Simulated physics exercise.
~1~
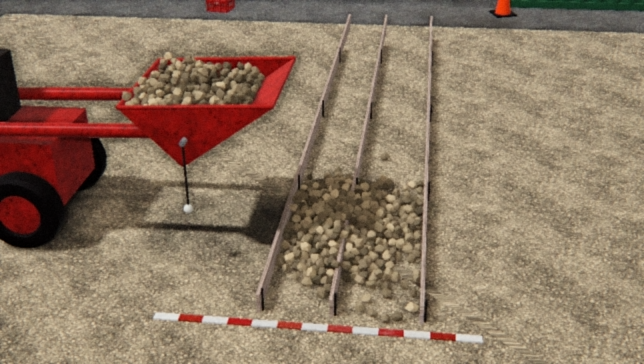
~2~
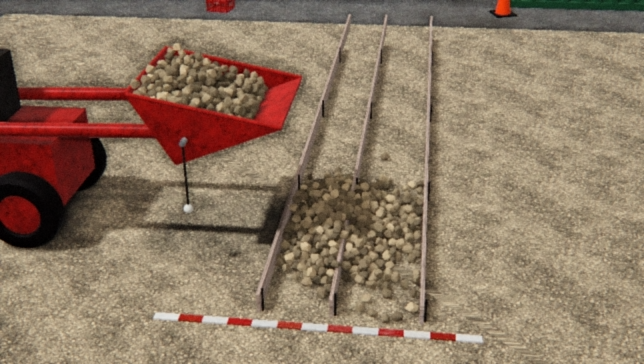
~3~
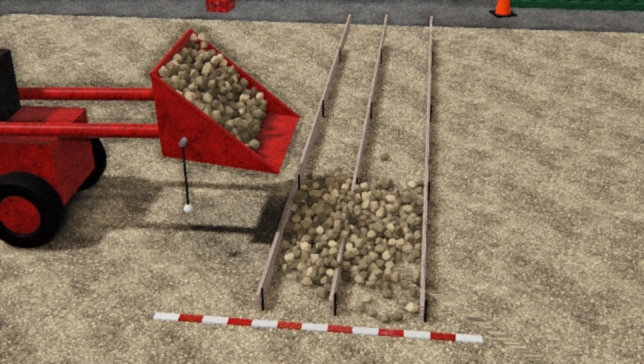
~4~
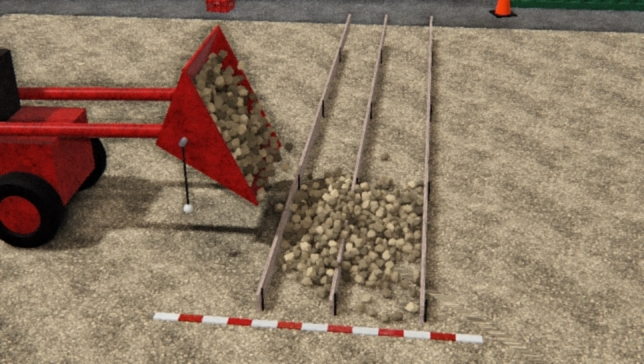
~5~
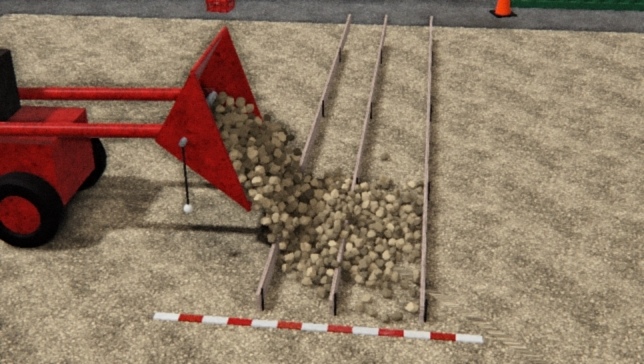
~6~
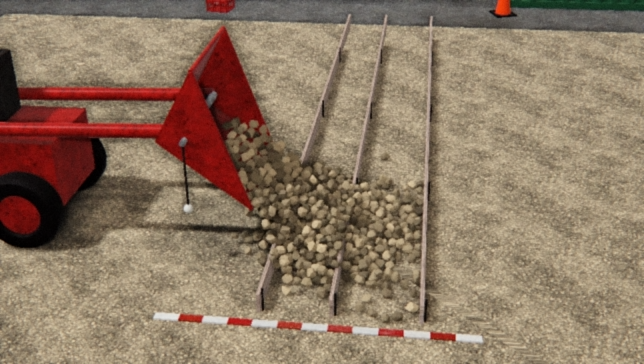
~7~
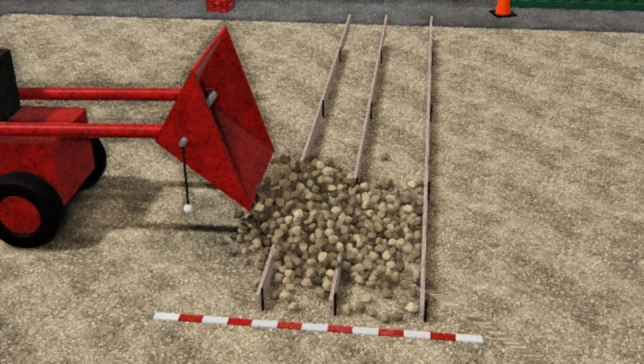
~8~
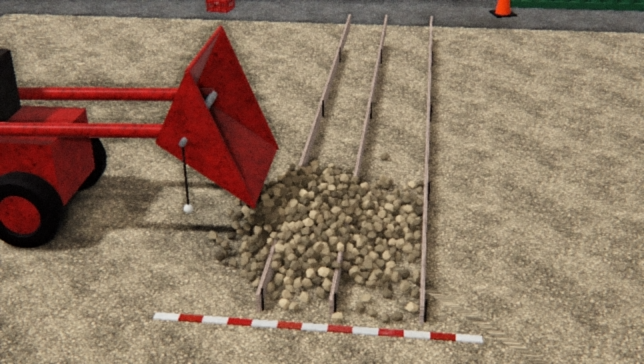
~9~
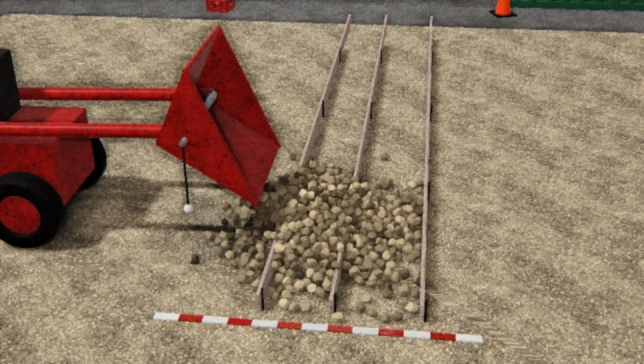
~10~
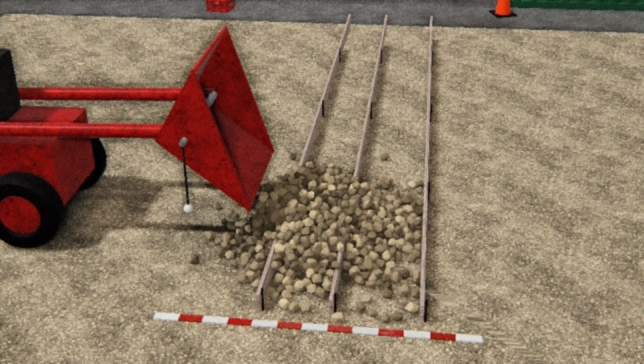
In the video, a red loader tips its raised bucket of rounded stones forward, pouring them onto an earlier pile between three long boards on gravelly ground. The emptied bucket rocks slightly, and the enlarged heap rests mostly between the boards, with some stones spilled outside the left one.
